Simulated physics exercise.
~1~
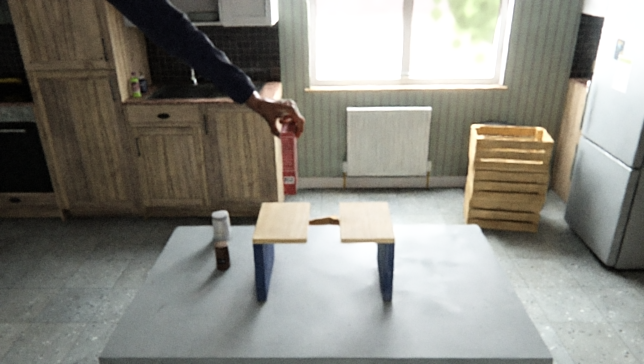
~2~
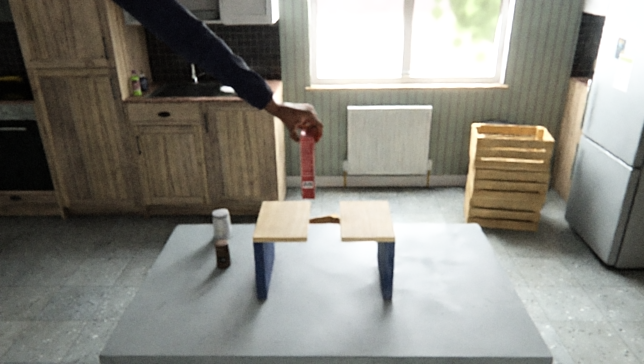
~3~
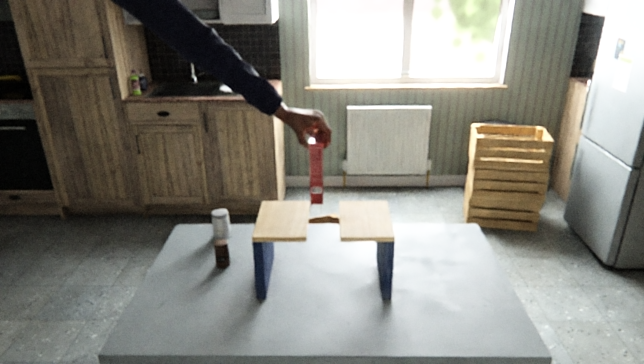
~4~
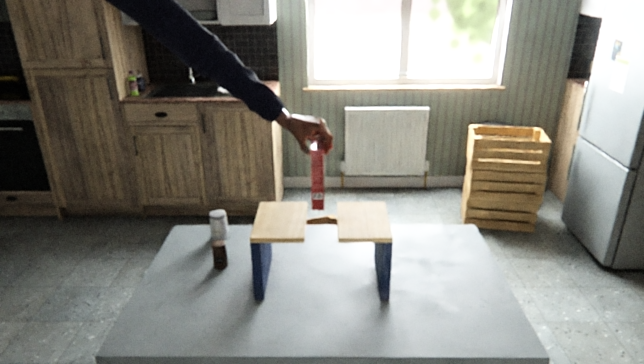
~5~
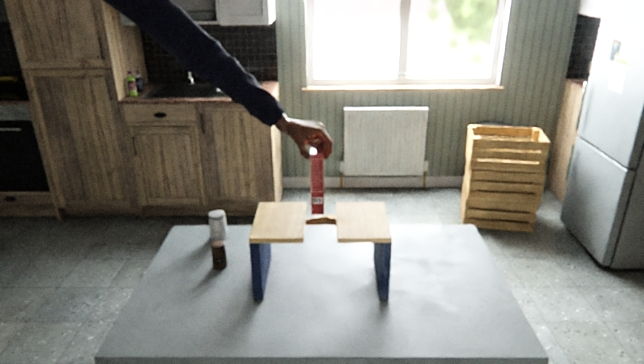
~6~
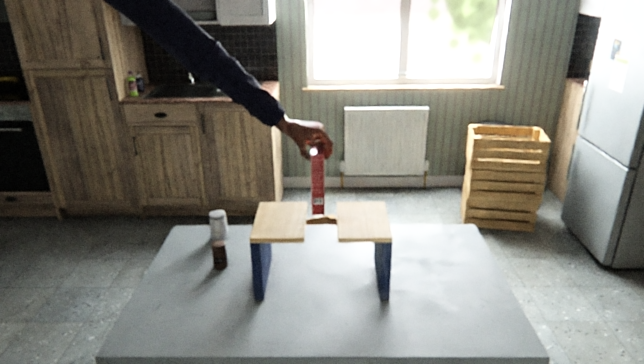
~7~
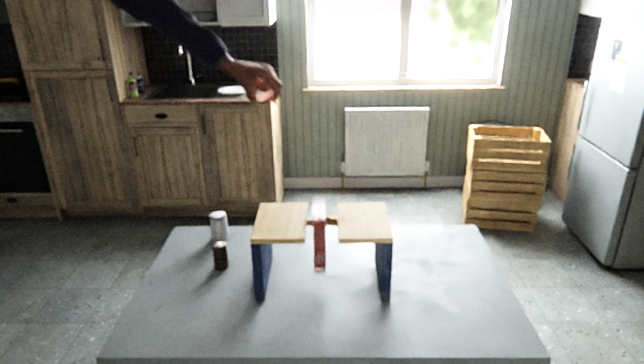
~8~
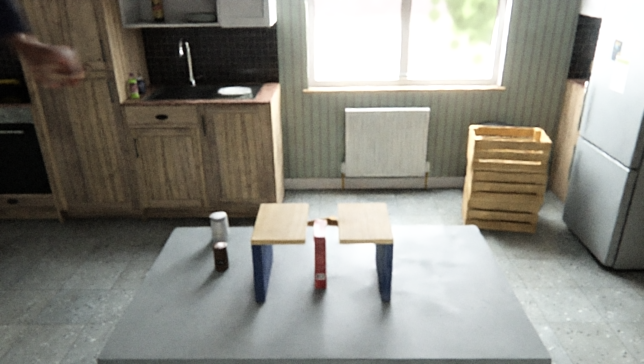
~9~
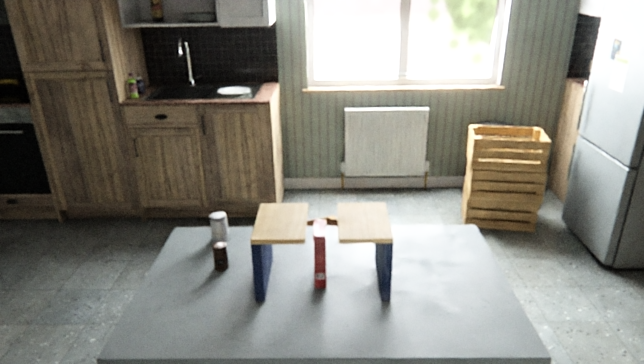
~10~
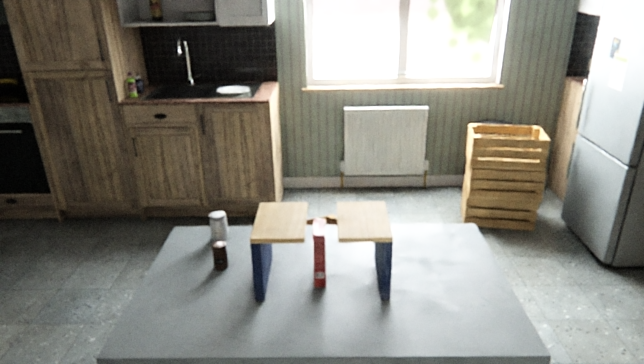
A hand held a narrow red packet upright above the gap in a wooden-topped stand on a grey kitchen table, then let go and drew away. The packet dropped through the gap and ended standing upright on the table between the blue legs.
